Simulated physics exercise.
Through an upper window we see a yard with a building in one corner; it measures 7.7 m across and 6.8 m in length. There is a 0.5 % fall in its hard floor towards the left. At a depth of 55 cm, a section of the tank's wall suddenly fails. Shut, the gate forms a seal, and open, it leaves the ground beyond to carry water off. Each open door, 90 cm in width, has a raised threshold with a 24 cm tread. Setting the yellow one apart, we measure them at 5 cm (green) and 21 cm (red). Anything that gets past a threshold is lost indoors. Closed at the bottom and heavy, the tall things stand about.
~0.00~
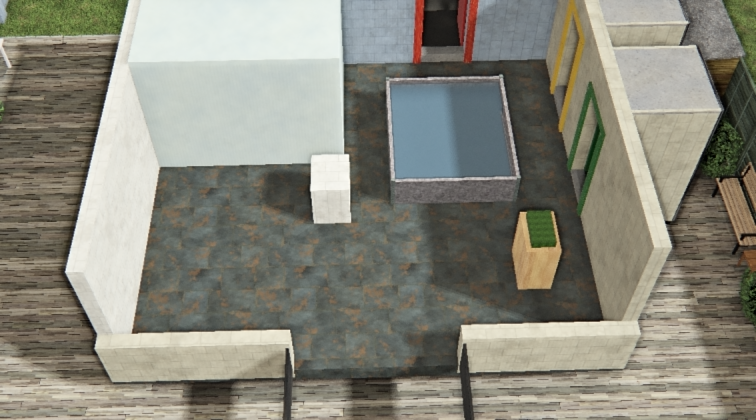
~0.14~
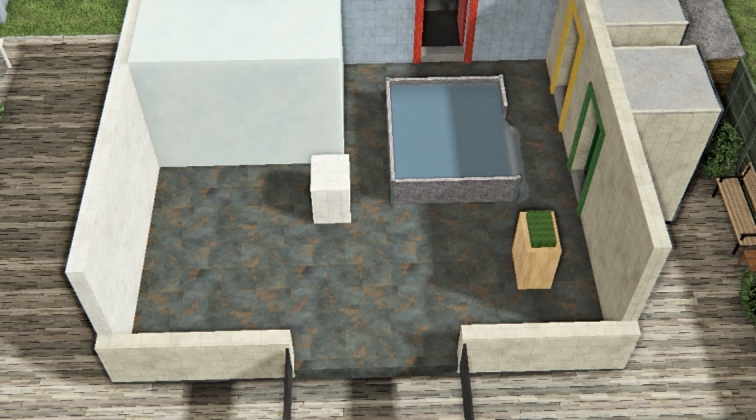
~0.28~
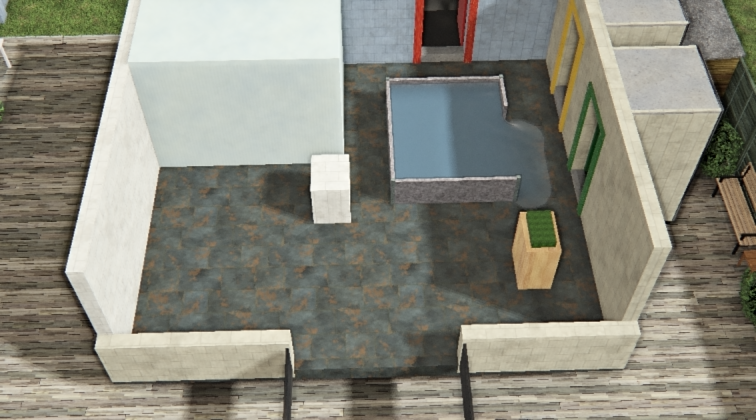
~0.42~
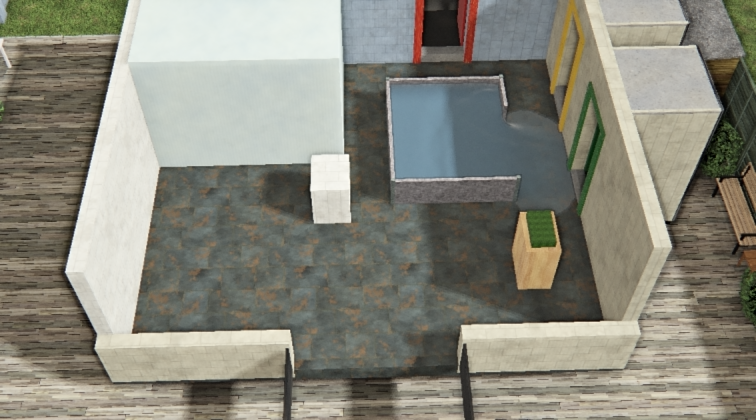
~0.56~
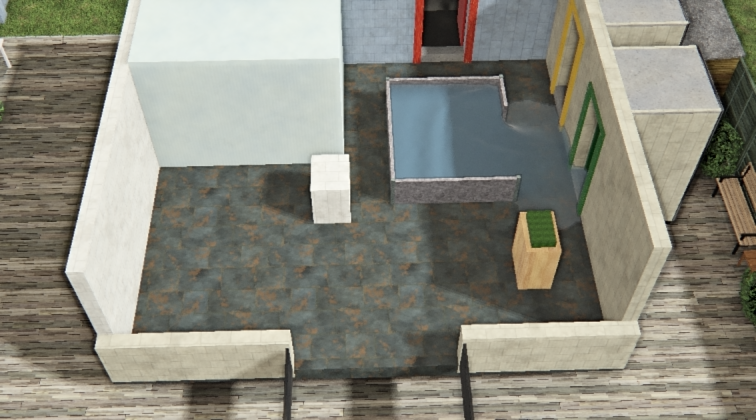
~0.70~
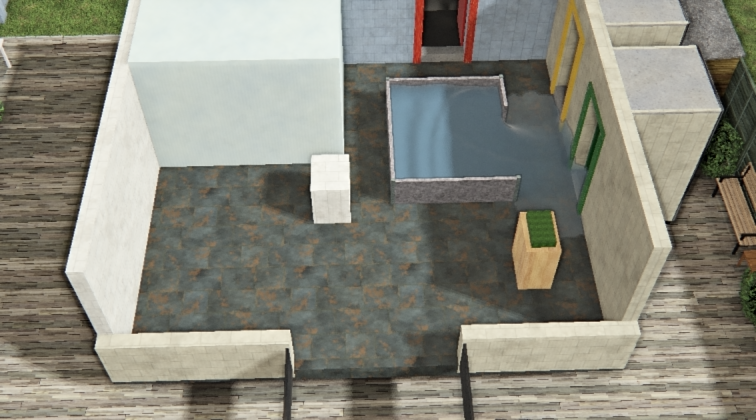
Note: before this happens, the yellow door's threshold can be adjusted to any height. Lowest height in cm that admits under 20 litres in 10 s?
Roughly 15 cm.
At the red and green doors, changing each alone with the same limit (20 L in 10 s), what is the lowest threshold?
Roughly 6.0 cm for the red door and roughly 34 cm for the green door.
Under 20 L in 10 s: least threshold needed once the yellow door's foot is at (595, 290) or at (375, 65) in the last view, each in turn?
About 10.0 cm, then about 12.0 cm.
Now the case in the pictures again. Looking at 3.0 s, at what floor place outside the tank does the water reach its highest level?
Check close to (591, 347).
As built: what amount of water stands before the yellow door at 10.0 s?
Depth: Near 6.0 cm.
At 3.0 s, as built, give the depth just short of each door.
In cm: Green 22, red 10, yellow 15.
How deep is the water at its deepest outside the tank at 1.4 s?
Max depth: Around 42 cm.
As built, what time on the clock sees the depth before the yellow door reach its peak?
Roughly at 1.4 s.
After 1.4 s water covers 10 % of the floor, deepest (42 cm) near (562, 161); 19 cm at the yellow door, 1 litre in over its 23 cm threshold.
After 3.0 s water covers 25 % of the floor, deepest (32 cm) near (591, 347); 15 cm at the yellow door, 2 litres in over its 23 cm threshold.
After 10.0 s water covers 85 % of the floor, deepest (15 cm) near (128, 361); 6 cm at the yellow door, 2 litres in over its 23 cm threshold.
At the yellow door as built, the water arrived by 0.6 s and peaked near 19 cm at 1.4 s.
With a threshold of 13.5 cm, 29 litres would have come in within the 10 s; with 18 cm, 10 litres. So under 20 litres takes about 15 cm.
